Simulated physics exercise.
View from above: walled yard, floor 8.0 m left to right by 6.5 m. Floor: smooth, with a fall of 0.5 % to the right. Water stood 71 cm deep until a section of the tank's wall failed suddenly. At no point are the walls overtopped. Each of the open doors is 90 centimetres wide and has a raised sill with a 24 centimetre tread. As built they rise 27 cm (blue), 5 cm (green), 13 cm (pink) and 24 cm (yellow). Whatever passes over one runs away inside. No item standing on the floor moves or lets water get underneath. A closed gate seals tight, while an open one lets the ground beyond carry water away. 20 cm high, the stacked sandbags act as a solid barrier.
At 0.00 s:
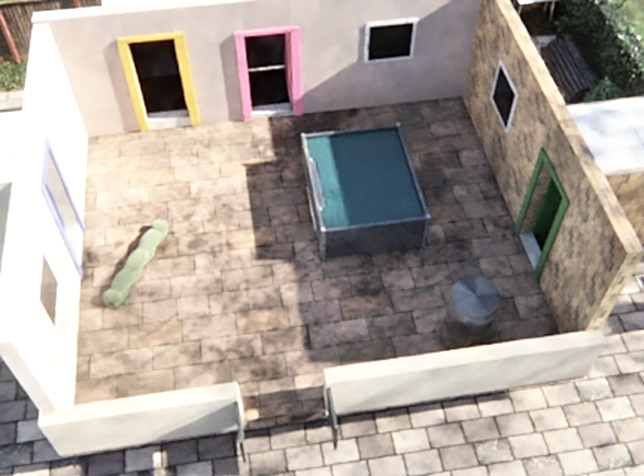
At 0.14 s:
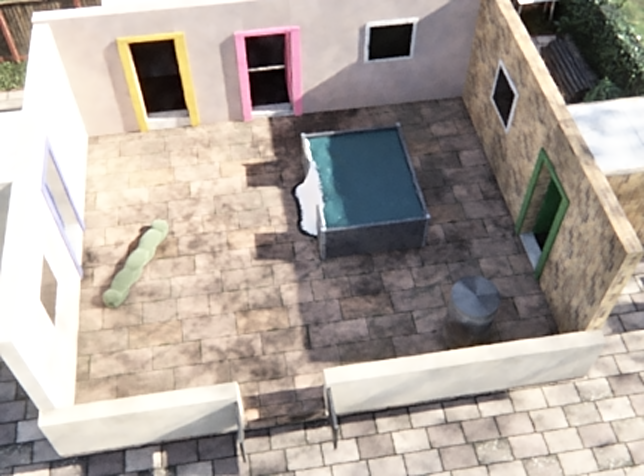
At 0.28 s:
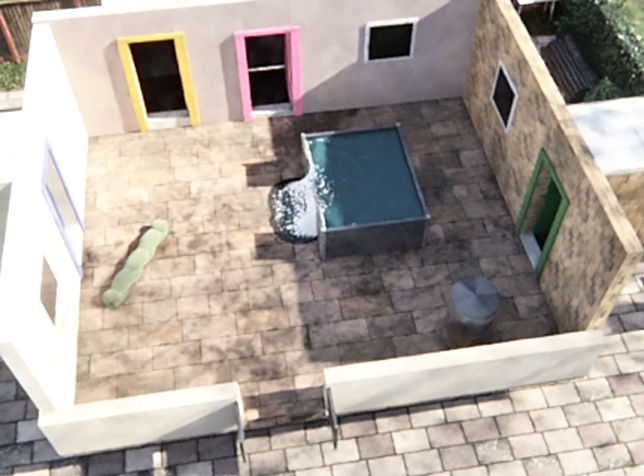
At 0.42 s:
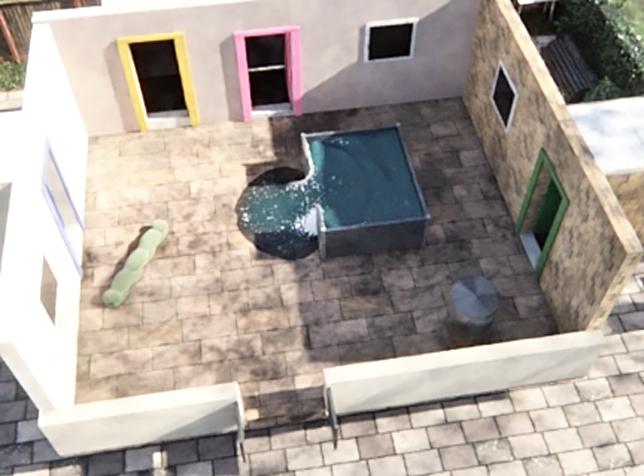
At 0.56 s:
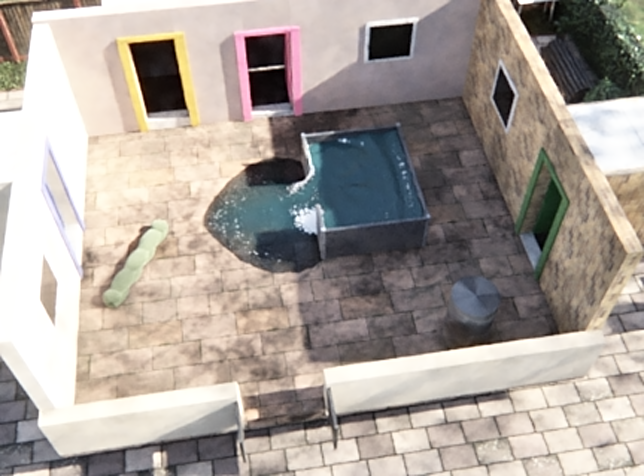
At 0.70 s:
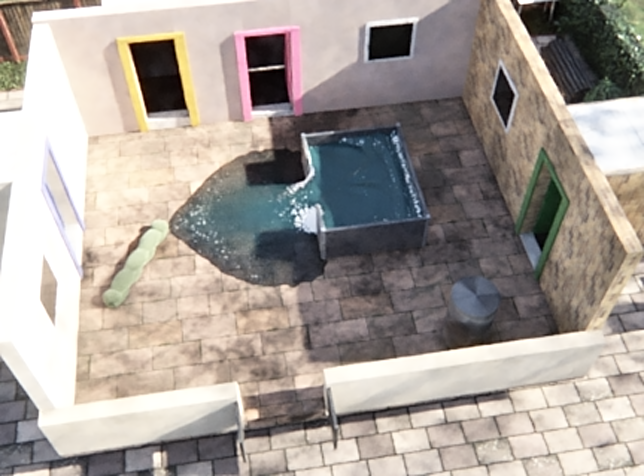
Water pours from the left side of a raised tank and spreads across the paved yard.
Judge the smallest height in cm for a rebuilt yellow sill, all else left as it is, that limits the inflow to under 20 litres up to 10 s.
Roughly 10.5 cm at the least.
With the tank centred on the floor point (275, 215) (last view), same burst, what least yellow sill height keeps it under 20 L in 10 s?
Then roughly 9.0 cm.
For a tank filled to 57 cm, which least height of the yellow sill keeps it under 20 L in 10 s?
Roughly 7.5 centimetres would do it.
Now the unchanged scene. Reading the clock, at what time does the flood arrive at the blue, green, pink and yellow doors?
Blue at 1.6 seconds, green at 8.0 seconds, pink at 2.0 seconds, yellow at 1.6 seconds.
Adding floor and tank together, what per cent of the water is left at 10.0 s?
About 96 in every hundred.
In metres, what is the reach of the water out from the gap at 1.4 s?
The front is some 4.4 m out.
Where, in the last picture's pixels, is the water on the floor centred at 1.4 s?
My guess is close to (318, 209).
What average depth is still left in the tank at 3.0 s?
It averages close to 32 centimetres.
After 1.4 s water covers 30 % of the floor, deepest (37 cm) near (305, 212); it has not reached the yellow door.
After 3.0 s water covers 45 % of the floor, deepest (34 cm) near (73, 430); 10 cm at the yellow door, 0 litres in over its 24 cm sill.
After 10.0 s water covers 95 % of the floor, deepest (12 cm) near (444, 356); 7 cm at the yellow door, 0 litres in over its 24 cm sill.
At the yellow door as built, the water arrived by 1.7 s and peaked near 16 cm at 3.8 s.
With a sill of 8.5 cm, 41 litres would have come in within the 10 s; with 12 cm, 10 litres. So under 20 litres takes about 10.5 cm.
